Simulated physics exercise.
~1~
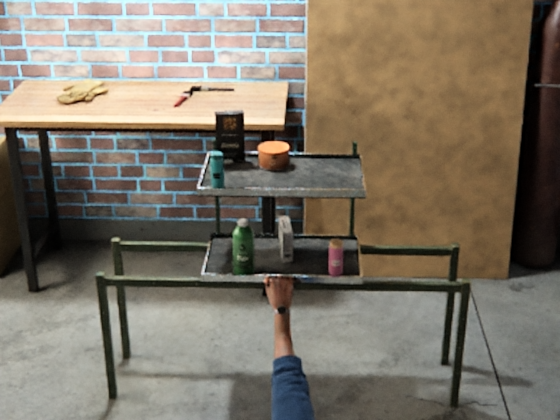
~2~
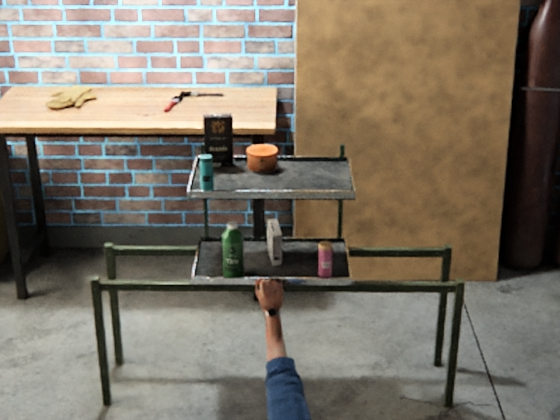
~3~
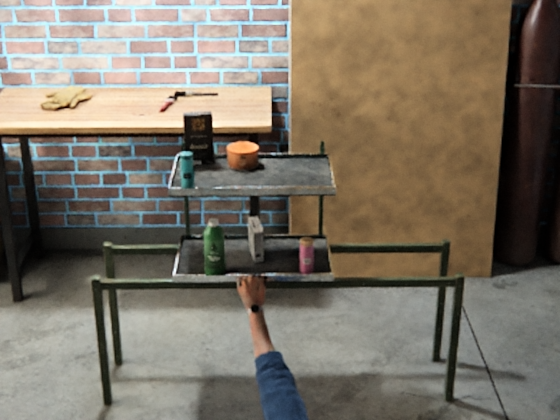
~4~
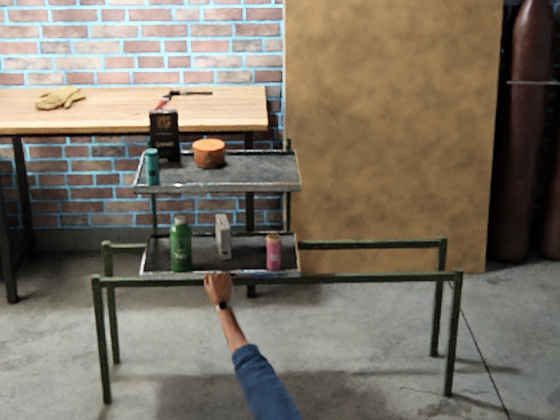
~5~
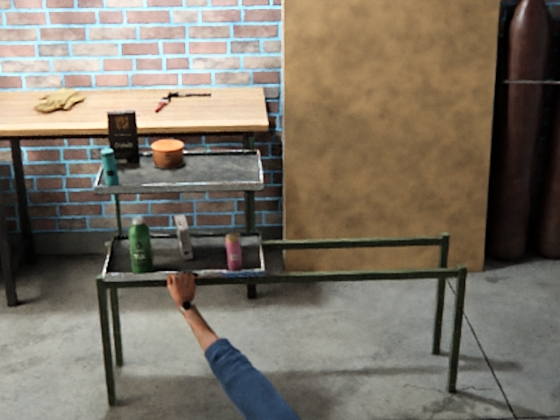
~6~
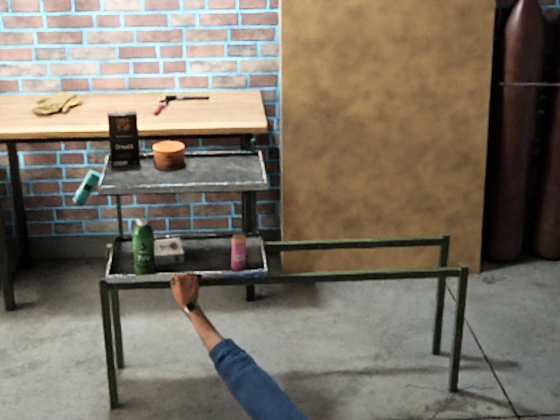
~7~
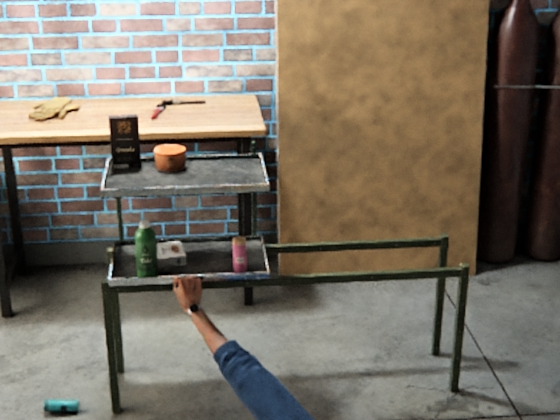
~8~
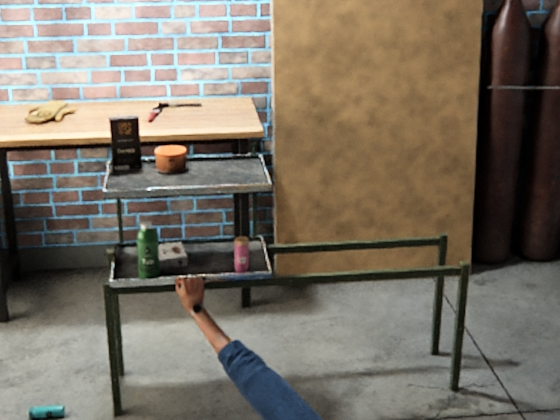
Hand sliding a two-tier rack tray left until it stops, a white packet toppling and a turquoise shaker falling to the floor.
